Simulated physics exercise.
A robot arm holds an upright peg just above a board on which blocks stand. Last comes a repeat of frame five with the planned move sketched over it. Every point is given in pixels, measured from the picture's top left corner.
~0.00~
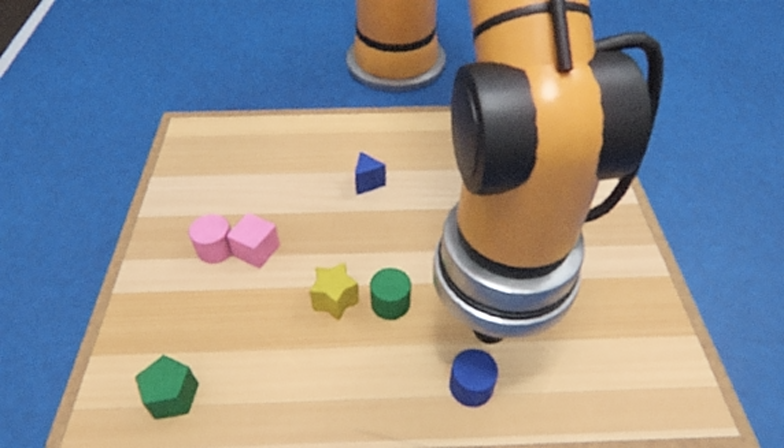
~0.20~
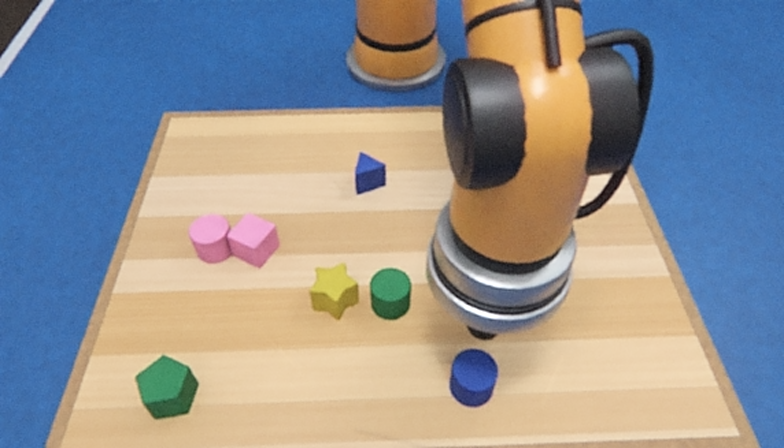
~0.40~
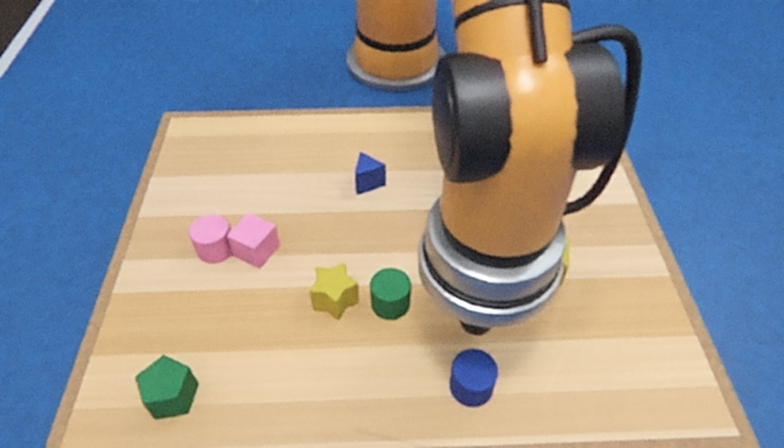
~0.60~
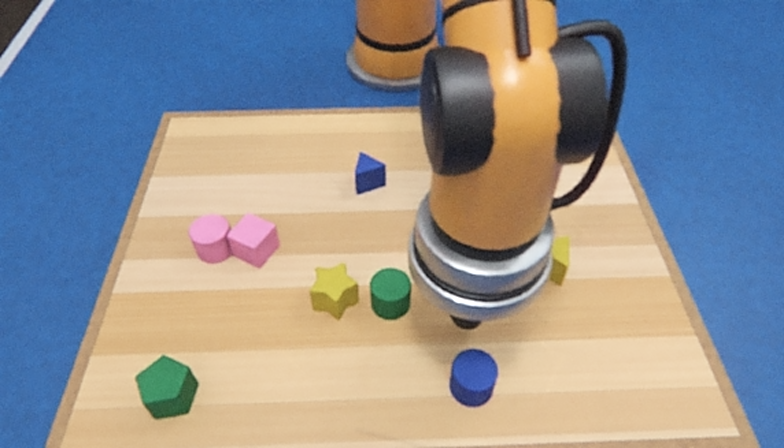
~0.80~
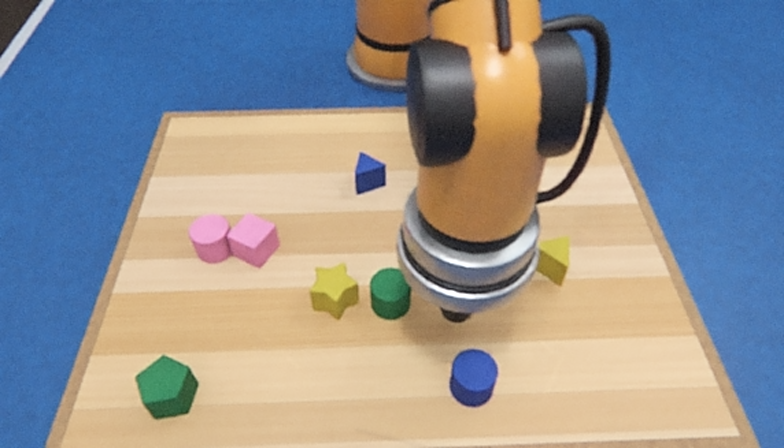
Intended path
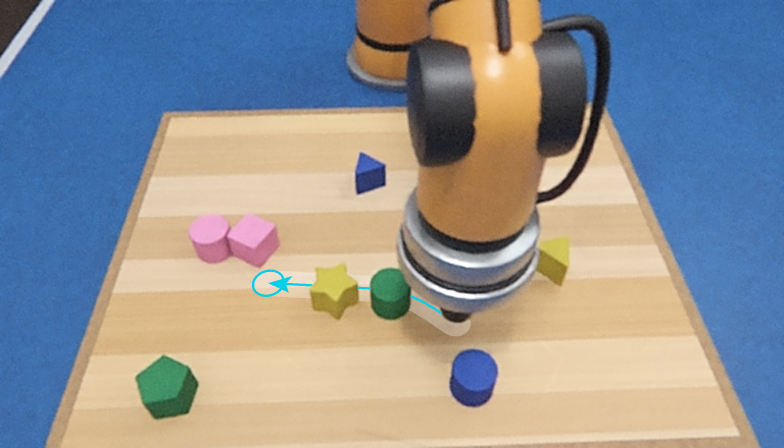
Orange robot arm shifting slightly left and away above a wooden board of coloured blocks, gradually revealing a yellow block behind it.
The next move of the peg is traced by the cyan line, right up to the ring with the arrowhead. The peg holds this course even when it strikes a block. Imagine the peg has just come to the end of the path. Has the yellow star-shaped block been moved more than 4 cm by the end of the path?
Yes, I think so.
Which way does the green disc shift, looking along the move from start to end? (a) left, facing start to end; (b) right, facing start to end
The correct letter is a.
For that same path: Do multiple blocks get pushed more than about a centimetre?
It seems so.
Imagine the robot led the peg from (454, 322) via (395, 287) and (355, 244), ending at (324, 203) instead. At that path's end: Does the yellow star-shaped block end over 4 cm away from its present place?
No
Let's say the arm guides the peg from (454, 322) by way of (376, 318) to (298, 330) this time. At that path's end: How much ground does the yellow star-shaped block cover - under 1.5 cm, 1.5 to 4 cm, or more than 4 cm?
That one ends up 1.5 to 4 cm from where it is now.
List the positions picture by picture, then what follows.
Tip of the peg at (489, 330), middles of tops, pink four-sided block at (251, 230), yellow star-shaped block at (333, 280), green disc at (391, 283), in the first picture.
Peg at (483, 326), nothing pushed, in the second picture.
Peg at (476, 321), nothing pushed, in the third picture.
Peg at (467, 316), nothing pushed, in the fourth picture.
Peg at (456, 309), pink four-sided block at (251, 230), yellow star-shaped block at (333, 280), green disc at (391, 283), in the fifth picture.
The line goes from (454, 322) through (397, 292) and (333, 286) to (268, 283).
The first path, step by step. One third of the way, peg at (397, 279); yellow star-shaped block at (321, 283), turned 20° clockwise; green disc at (362, 283).
Two thirds of the way, peg at (330, 273); yellow star-shaped block at (273, 294), turned 30° clockwise; green disc at (312, 295).
At the end, peg at (265, 270); pink four-sided block unmoved; yellow star-shaped block at (266, 296), turned 25° clockwise; green disc at (306, 296).
